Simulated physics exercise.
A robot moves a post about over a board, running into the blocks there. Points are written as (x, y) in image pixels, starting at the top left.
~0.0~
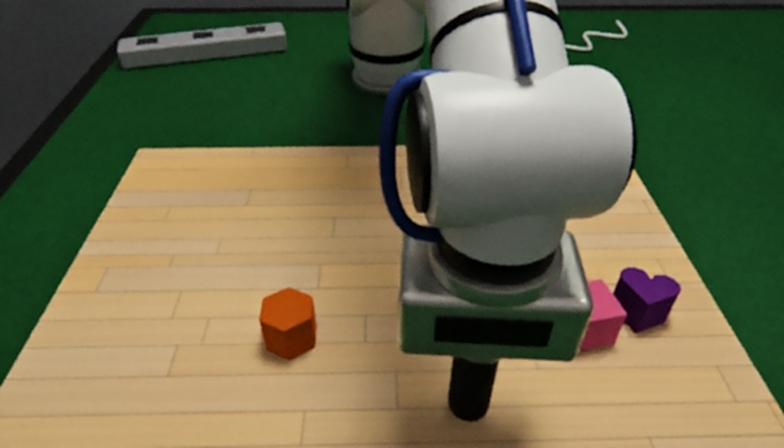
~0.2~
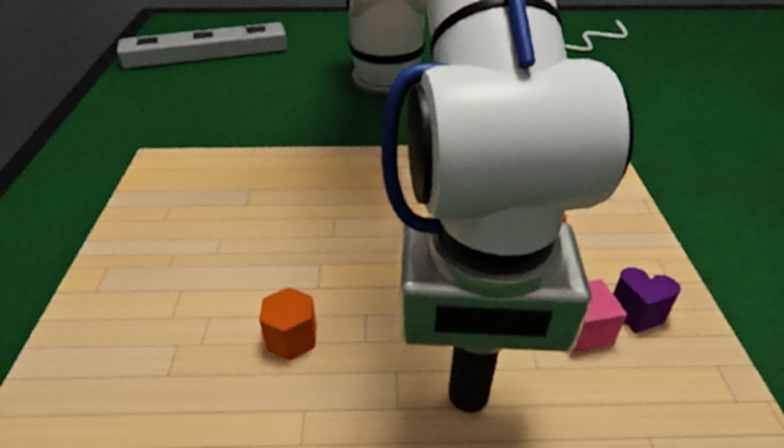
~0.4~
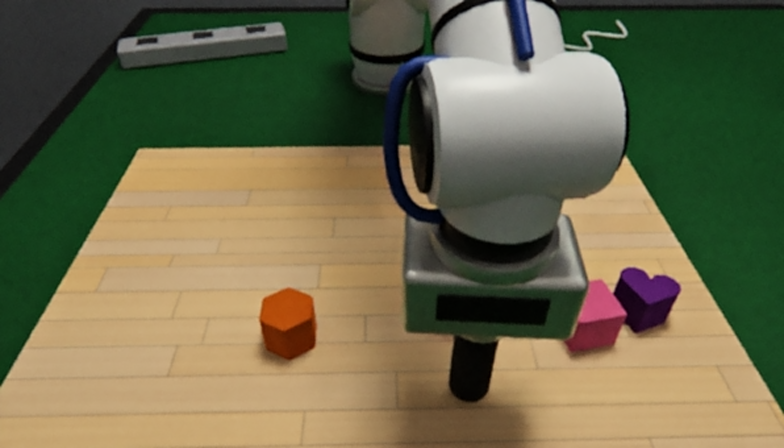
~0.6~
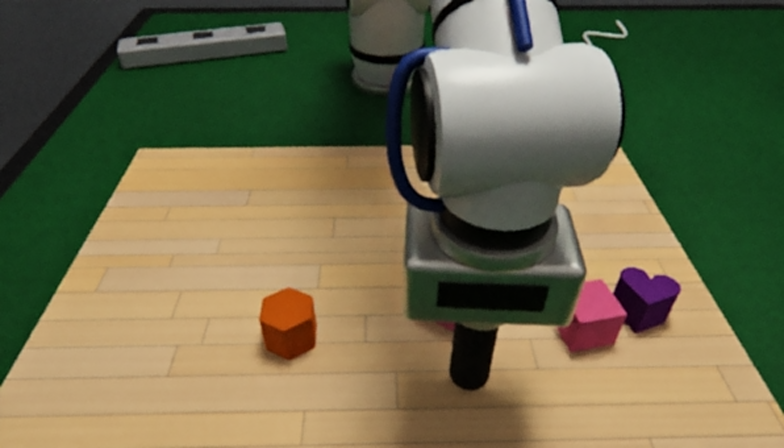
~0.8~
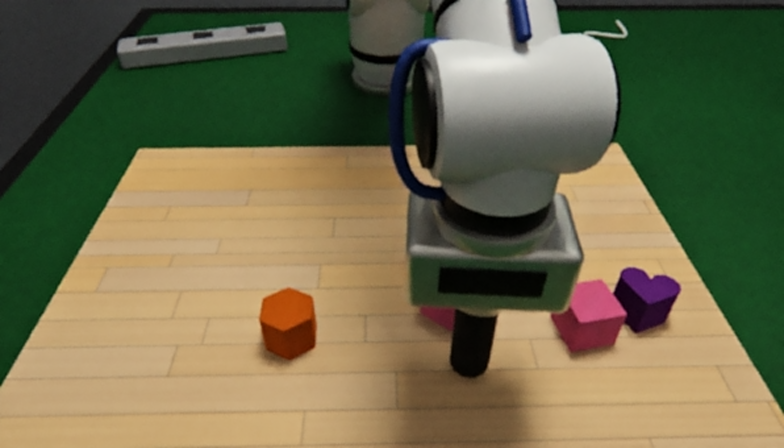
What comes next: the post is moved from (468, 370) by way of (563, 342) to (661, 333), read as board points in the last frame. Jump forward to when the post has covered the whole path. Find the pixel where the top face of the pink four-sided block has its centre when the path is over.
I'd say the pink four-sided block ends with its top centre at (682, 276).
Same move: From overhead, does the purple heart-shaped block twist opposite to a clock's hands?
I expect so.
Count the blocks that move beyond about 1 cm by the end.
Two blocks move more than 1 cm.
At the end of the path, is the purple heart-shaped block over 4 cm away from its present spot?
Short answer: Yes.
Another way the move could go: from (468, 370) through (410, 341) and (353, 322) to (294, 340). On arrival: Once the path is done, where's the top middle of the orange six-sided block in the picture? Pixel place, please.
I'd expect the centre of its top face to be at (242, 326).
On the path given first. One third of the way, post (533, 342); nothing pushed yet.
Two thirds of the way, post (598, 330); pink four-sided block (631, 287), turned 20° anticlockwise; purple heart-shaped block (668, 274).
At the end, post (665, 326); pink heart-shaped block still; pink four-sided block (682, 276), turned 55° anticlockwise; purple heart-shaped block (692, 249), turned 45° anticlockwise.
